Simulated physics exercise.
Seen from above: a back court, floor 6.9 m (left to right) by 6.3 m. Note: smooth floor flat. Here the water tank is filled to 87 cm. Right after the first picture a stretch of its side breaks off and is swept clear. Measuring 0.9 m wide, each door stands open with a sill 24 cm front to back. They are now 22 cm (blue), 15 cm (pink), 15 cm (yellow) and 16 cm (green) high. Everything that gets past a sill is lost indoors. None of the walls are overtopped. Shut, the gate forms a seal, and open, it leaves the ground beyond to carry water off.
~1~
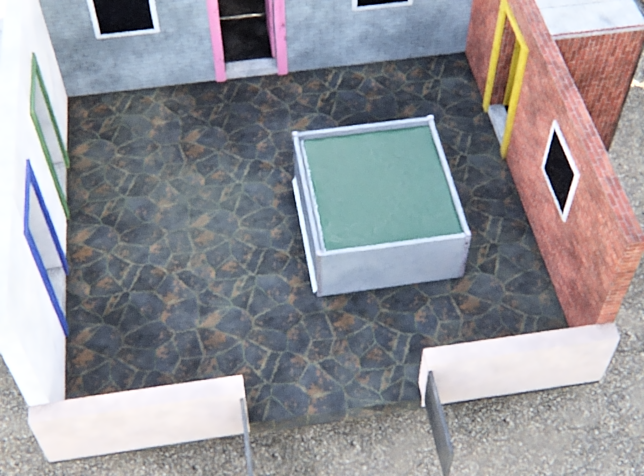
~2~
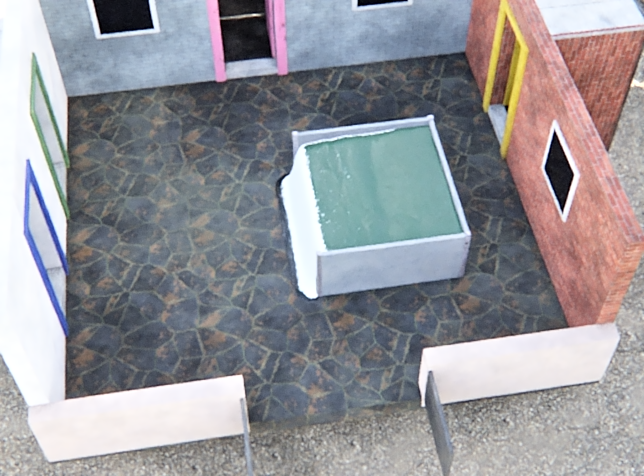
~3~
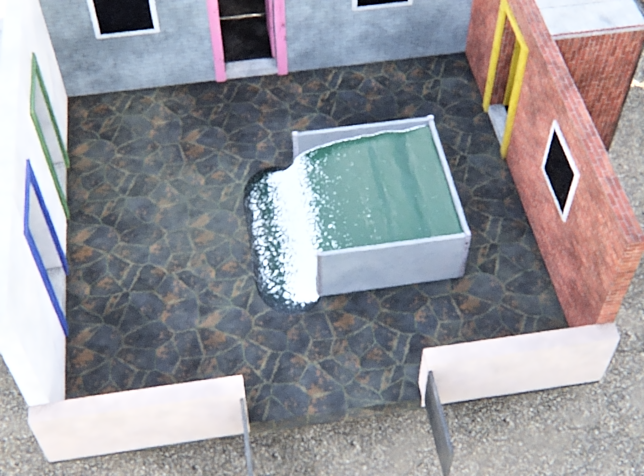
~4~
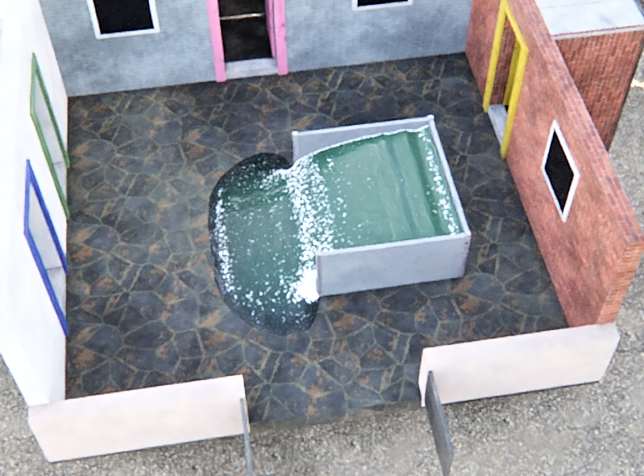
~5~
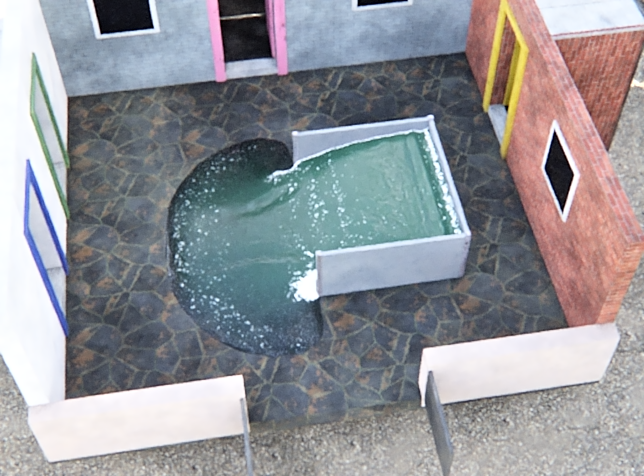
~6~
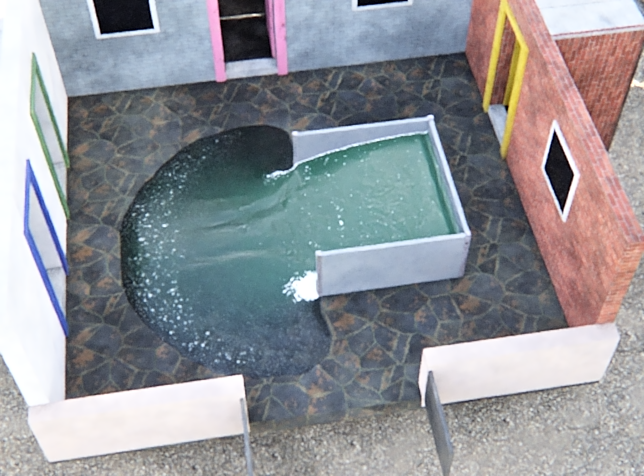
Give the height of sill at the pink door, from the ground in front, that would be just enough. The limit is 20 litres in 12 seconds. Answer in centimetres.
Close to 6 cm.
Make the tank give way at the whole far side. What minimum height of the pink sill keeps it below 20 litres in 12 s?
The answer is some 31 cm.
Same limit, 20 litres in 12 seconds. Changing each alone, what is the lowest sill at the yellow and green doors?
Close to 11.5 cm (yellow) and close to 28 cm (green).
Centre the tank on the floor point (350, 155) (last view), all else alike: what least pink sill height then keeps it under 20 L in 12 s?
Then close to 7.5 cm.
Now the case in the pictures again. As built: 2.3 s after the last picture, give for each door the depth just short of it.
In cm: Blue 29, pink 2, yellow 0, green 26.
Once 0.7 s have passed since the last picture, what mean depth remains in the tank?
It averages close to 40 centimetres.
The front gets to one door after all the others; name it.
Last in order comes the yellow door.
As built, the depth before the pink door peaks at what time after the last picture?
I'd say near 6.0 seconds.
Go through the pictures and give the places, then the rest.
The first picture shows the water tank at (378, 186) is whole and still, 87 cm deep; the pink door at (248, 30) is dry.
In the second picture, the front is at (301, 292), 0.3 m from the gap at (309, 218); 0.5 m2 of floor is wet, 87 cm left at the back.
In the third picture, the front is at (261, 284), 0.8 m from the gap at (309, 221); 1.9 m2 of floor is wet, 87 cm left at the back.
In the fourth picture, the front is at (224, 289), 1.4 m from the gap at (309, 223); 3.7 m2 of floor is wet, 80 cm left at the back.
In the fifth picture, the front is at (176, 282), 2.0 m from the gap at (309, 224); 6.4 m2 of floor is wet, 74 cm left at the back.
In the sixth picture, water pours out at (309, 223) and has run 2.7 m, to (130, 291); about 8 cm deep outside, 73 cm at the back; 1.3 m in a straight line remain to the pink door at (248, 30).
Then, 0.7 s after the last picture water covers 50 % of the floor, deepest (44 cm) near (67, 296); it has not reached the pink door.
Then, 2.3 s after the last picture water covers 50 % of the floor, deepest (42 cm) near (68, 104); 2 cm at the pink door, 0 litres in over its 15 cm sill.
Then, 11.3 s after the last picture water covers 100 % of the floor, deepest (14 cm) near (558, 304); 5 cm at the pink door, 0 litres in over its 15 cm sill.
At the pink door as built, the water peaked near 11 cm, 6.1 s after the last picture.
Run again over the same 12 s with other heights there, 35 litres in over 5 cm, 12 litres over 7 cm. The limit of 20 litres is kept from about 6 cm up.
